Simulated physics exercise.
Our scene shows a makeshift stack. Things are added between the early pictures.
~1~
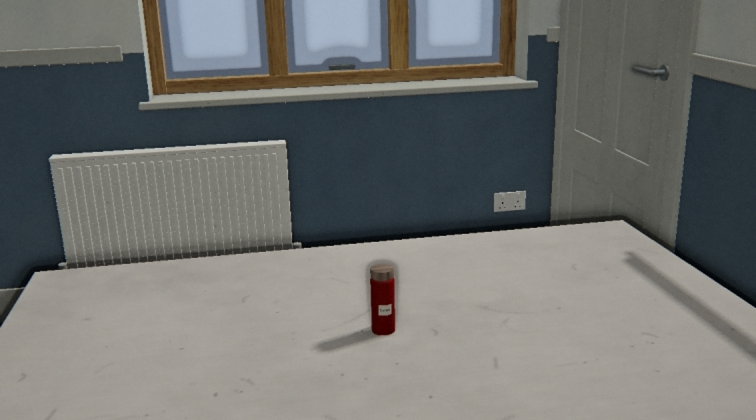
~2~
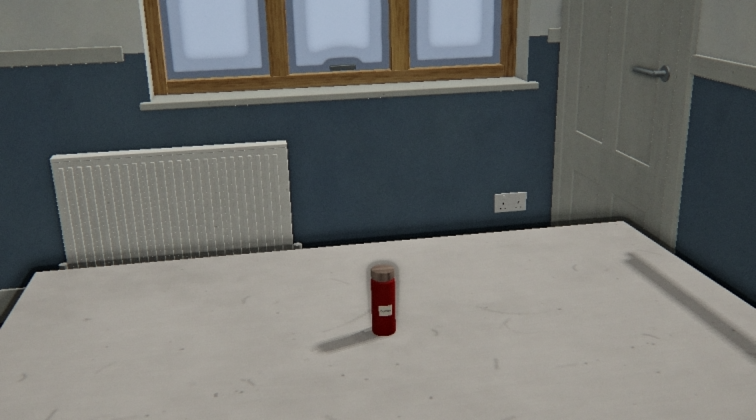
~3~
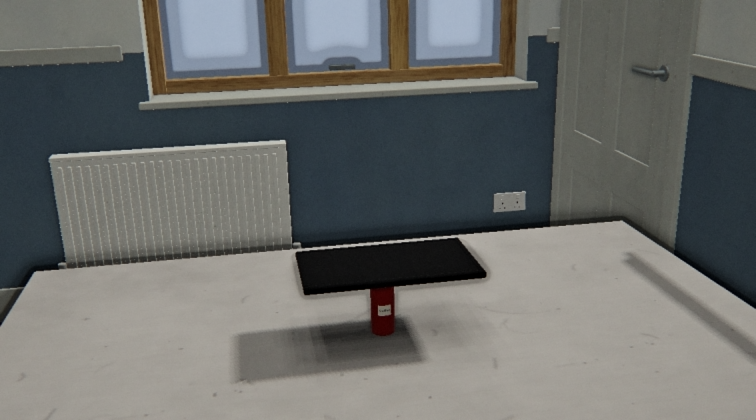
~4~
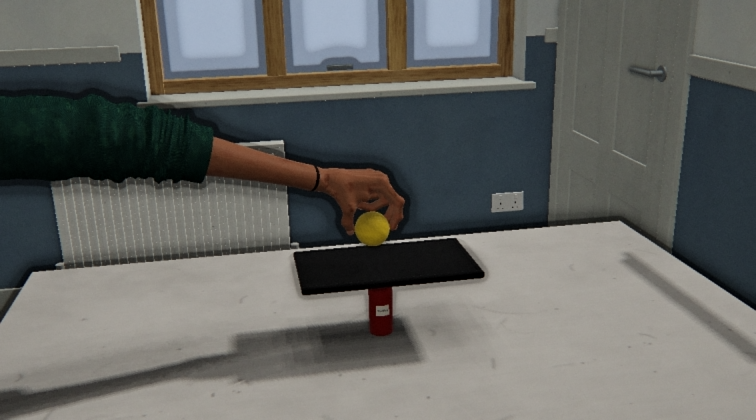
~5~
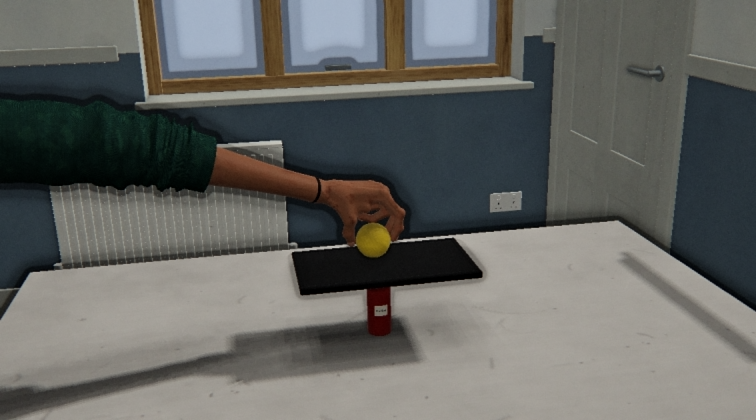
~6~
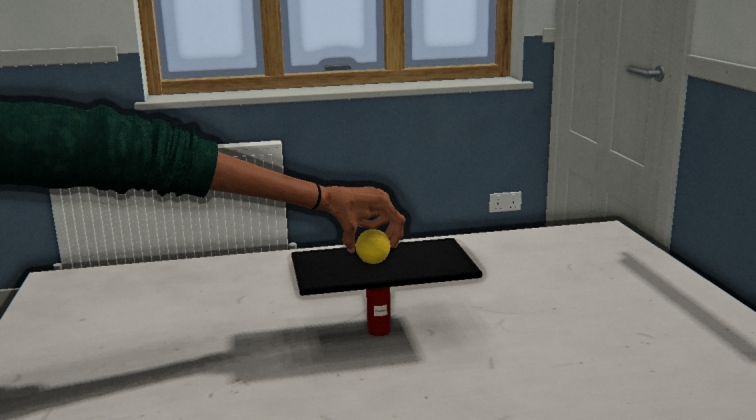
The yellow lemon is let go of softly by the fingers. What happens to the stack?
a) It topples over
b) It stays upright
It stays upright.
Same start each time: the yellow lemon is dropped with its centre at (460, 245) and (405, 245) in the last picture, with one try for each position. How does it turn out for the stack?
It tips over first and tips over second.
Then, 0.40 s after the last picture, nothing has stirred.
Then, 1.10 s after the last picture, yellow lemon resting near (373, 247).
At rest, all 3 in place. Seen from the same camera at the end, yellow lemon near (373, 247). The stack stays up.
